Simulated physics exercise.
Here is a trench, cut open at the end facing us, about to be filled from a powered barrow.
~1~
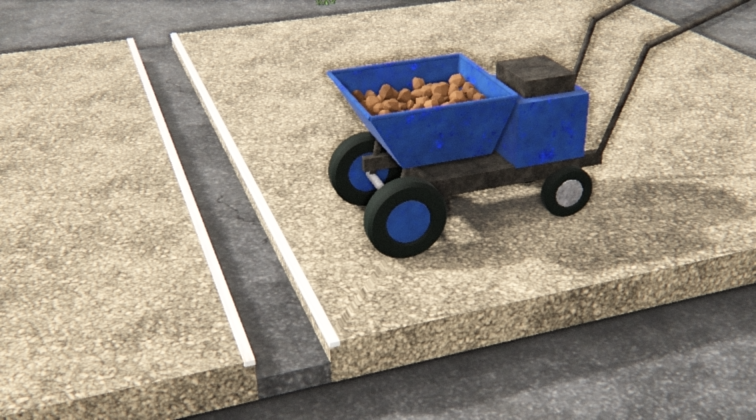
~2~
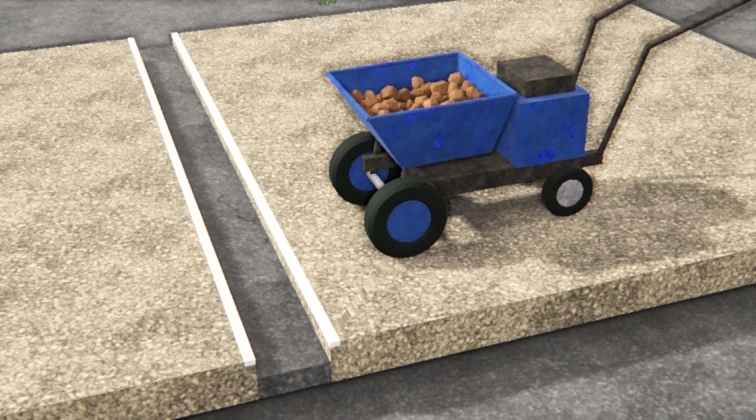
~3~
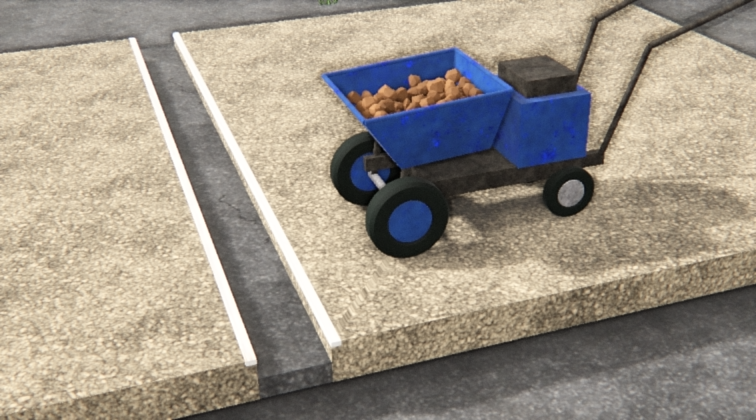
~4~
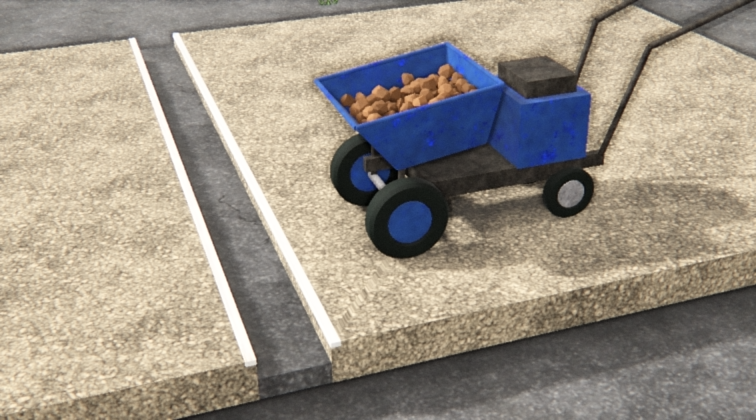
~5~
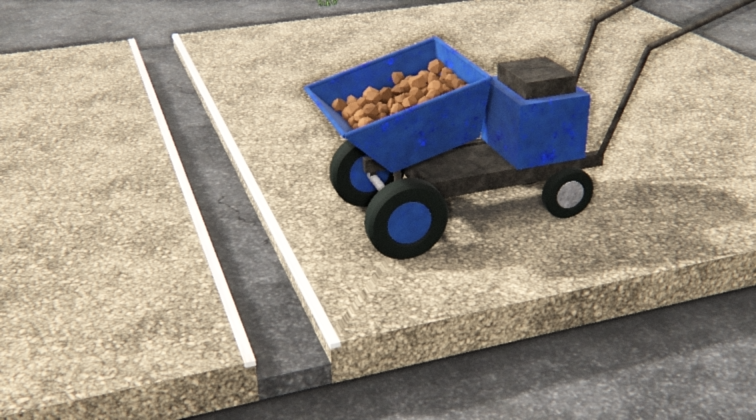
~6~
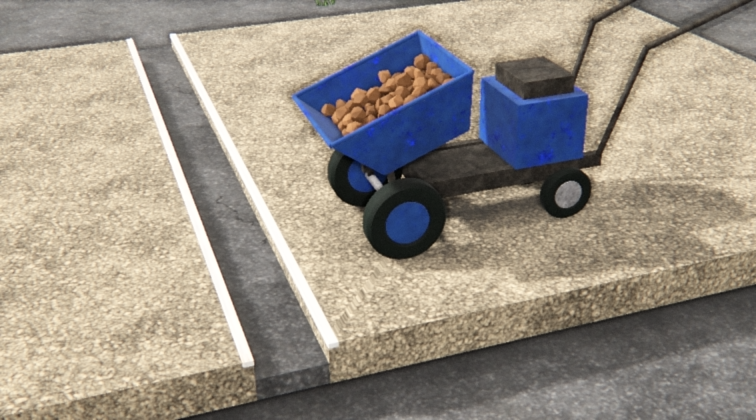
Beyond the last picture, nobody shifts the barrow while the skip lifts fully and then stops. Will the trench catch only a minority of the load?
No, it gets the larger part.
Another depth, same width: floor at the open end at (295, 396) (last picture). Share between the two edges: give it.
It lands somewhere near 100 percent.
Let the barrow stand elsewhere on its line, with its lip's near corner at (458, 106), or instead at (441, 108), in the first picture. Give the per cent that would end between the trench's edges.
About 10 and 20 per cent.
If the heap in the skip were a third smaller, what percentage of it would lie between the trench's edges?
Estimate: Close to 100 %.
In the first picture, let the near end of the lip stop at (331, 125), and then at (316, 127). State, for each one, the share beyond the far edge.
In order, close to 40 and 60 in a hundred.
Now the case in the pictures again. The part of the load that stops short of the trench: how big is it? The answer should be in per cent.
Roughly 0 in a hundred.
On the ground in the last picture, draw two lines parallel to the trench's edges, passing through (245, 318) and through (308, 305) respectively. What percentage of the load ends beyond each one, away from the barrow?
10 % and 90 %.
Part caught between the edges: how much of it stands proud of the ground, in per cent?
Roughly 35 %.
Just after the last frame, skip tipped steeply; every one in the skip.
A moment on, skip tipped right over; the larger part in the skip; about a tenth in or heaped over the trench.
Further on, skip tipped right over; roughly a quarter in the skip; the larger part in or heaped over the trench; about a tenth beyond it.
When it is over, skip tipped right over; about a tenth in the skip; the larger part in or heaped over the trench; about a tenth beyond it.
